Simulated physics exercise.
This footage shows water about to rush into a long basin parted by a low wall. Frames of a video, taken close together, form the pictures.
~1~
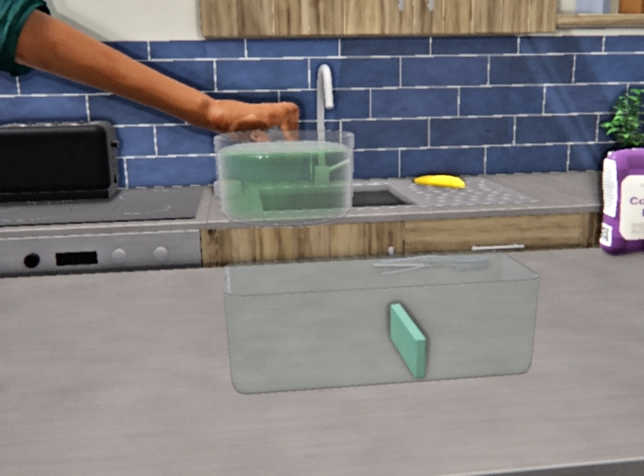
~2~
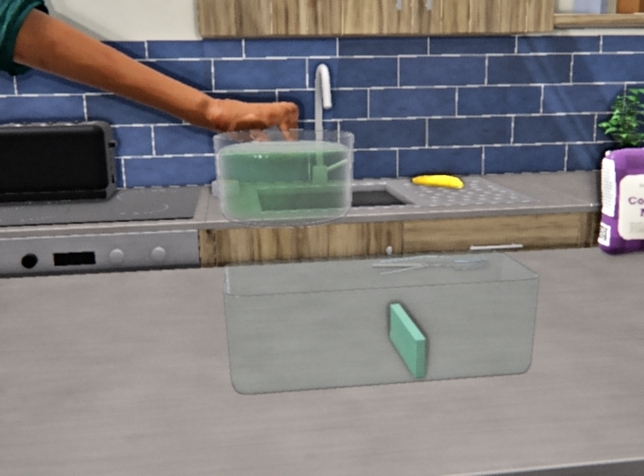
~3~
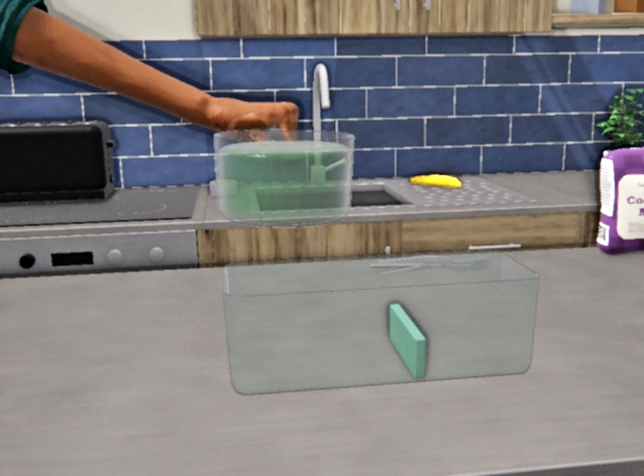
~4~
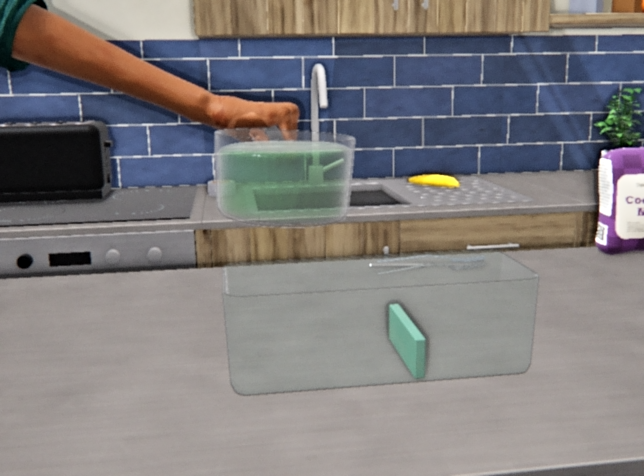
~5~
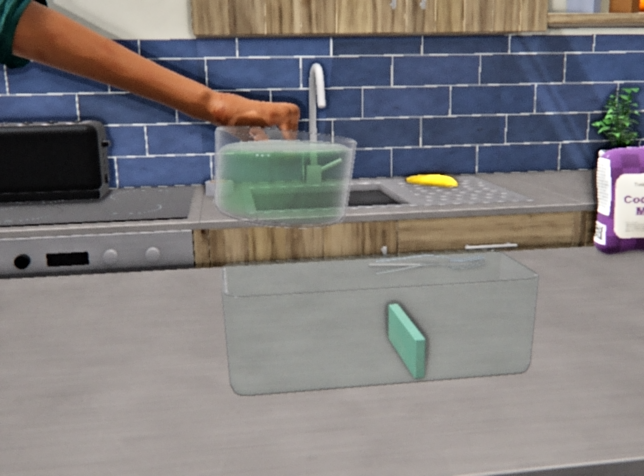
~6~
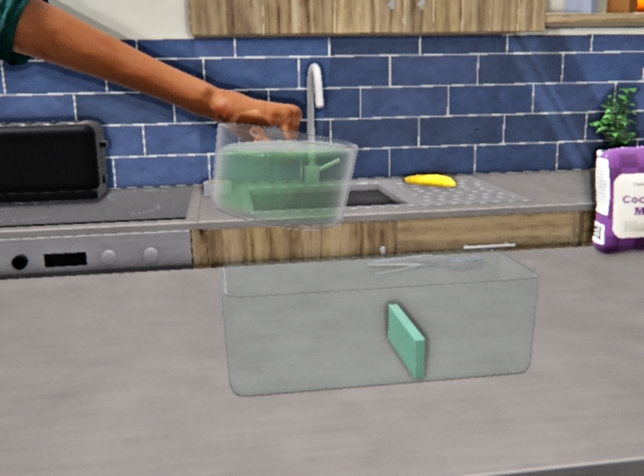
A hand holding a clear container of green liquid above a long transparent basin on a kitchen counter, slowly tilting it rightward.
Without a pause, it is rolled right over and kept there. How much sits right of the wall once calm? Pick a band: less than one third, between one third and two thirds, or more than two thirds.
It is between one third and two thirds.
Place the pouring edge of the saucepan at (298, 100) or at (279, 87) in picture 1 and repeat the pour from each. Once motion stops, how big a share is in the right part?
In turn 15 % and 15 %.
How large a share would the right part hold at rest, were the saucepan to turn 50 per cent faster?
Near 40 in a hundred.
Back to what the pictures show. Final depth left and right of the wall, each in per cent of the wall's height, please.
Left side roughly 50, right side roughly 80.
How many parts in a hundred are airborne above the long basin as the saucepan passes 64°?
It comes to around 25 per cent.
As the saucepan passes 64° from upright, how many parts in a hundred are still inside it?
It works out to close to 60 percent.
A moment on, the saucepan is tipped part way and 61 per cent is still to pour, 3 is left of the wall and 11 right of it.
Next, the saucepan is tipped right over and 12 per cent is still to pour, 29 is left of the wall and 52 right of it.
Then the saucepan is tipped right over and 0 per cent is still to pour, 47 is left of the wall and 52 right of it.
Later the saucepan is tipped right over and 0 per cent is still to pour, 48 is left of the wall and 52 right of it.
Finally, 48 per cent lies left of the wall, 51 right of it and 1 outside.
